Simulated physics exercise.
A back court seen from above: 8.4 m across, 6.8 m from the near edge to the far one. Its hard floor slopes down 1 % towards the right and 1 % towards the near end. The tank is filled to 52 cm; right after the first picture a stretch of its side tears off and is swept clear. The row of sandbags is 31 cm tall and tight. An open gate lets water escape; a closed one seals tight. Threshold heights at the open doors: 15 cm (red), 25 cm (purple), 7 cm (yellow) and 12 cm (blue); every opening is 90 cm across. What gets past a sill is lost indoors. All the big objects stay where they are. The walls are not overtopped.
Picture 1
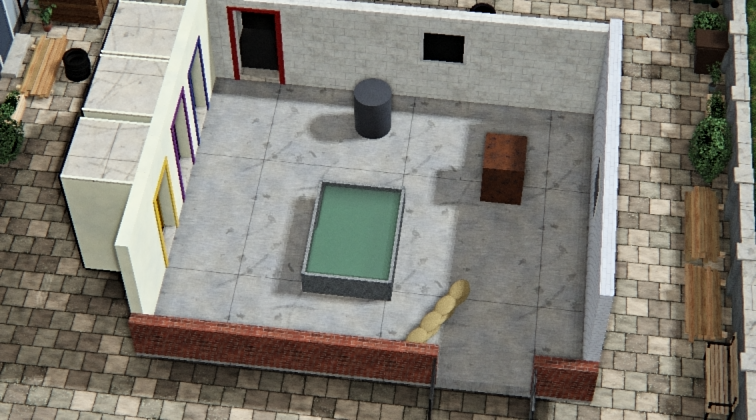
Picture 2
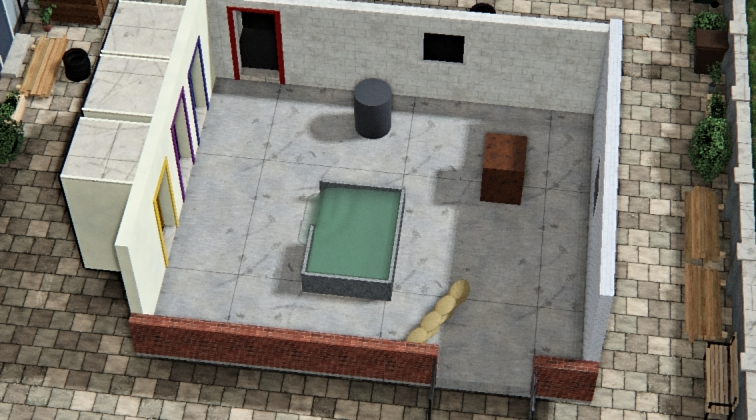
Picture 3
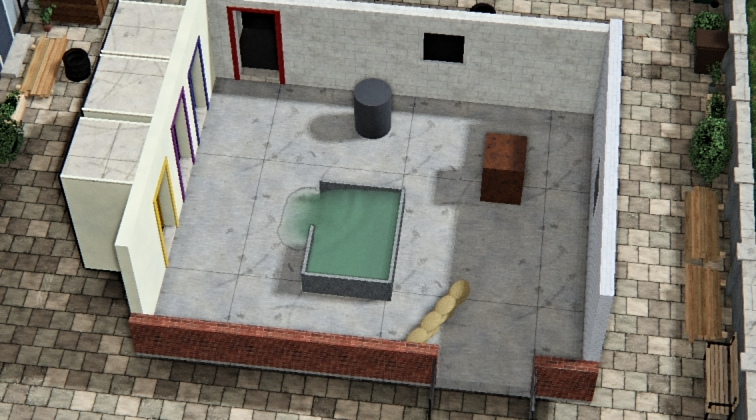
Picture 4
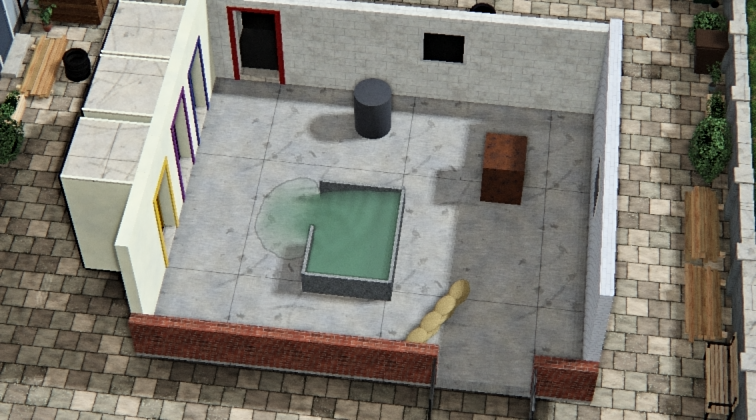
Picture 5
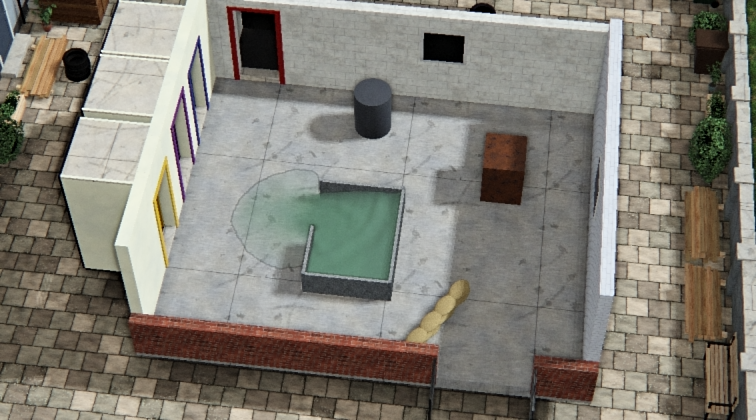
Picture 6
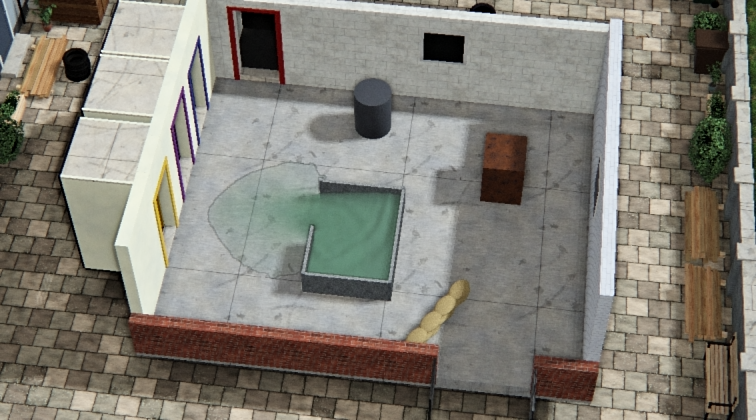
Green water pours from the tank's open left side and spreads thinly across the grey floor.
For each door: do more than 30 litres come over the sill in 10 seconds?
The water let in: At the red door it stays under the limit; at the purple door it stays under the limit; at the yellow door it goes over the limit; at the blue door it keeps below the limit.
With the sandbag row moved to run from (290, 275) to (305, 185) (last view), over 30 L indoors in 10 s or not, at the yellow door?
Then: Yellow under.
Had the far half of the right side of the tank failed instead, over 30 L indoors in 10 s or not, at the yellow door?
Then: Yellow under.
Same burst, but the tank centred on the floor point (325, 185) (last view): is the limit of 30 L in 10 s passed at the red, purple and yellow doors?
Against that limit: Red below, purple not over, yellow not over.
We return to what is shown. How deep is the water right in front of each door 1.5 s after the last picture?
In cm: Red 0, purple 22, yellow 17, blue 14.
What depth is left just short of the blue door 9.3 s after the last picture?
About 3.5 cm.
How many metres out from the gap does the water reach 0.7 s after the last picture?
Roughly 3.2 m.
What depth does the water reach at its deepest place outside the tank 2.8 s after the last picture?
Up to some 20 cm.
Then, 0.7 s after the last picture water covers 15 % of the floor and is deepest (28 cm) near (313, 210); red door not reached, purple door 20 cm at the sill, 0 L in, yellow door 11 cm at the sill, 1 L in, blue door not reached.
Then, 1.5 s after the last picture water covers 20 % of the floor and is deepest (25 cm) near (194, 198); red door not reached, purple door 22 cm at the sill, 0 L in, yellow door 17 cm at the sill, 26 L in, blue door 14 cm at the sill, 0 L in.
Then, 2.8 s after the last picture water covers 25 % of the floor and is deepest (20 cm) near (214, 89); red door 16 cm at the sill, 1 L in, purple door 15 cm at the sill, 0 L in, yellow door 14 cm at the sill, 67 L in, blue door 10 cm at the sill, 3 L in.
Then, 5.3 s after the last picture water covers 45 % of the floor and is deepest (13 cm) near (149, 334); red door 9 cm at the sill, 5 L in, purple door 8 cm at the sill, 0 L in, yellow door 8 cm at the sill, 94 L in, blue door 8 cm at the sill, 3 L in.
Then, 9.3 s after the last picture water covers 75 % of the floor and is deepest (10 cm) near (370, 359); red door 3 cm at the sill, 5 L in, purple door 4 cm at the sill, 0 L in, yellow door 4 cm at the sill, 96 L in, blue door 3 cm at the sill, 3 L in.
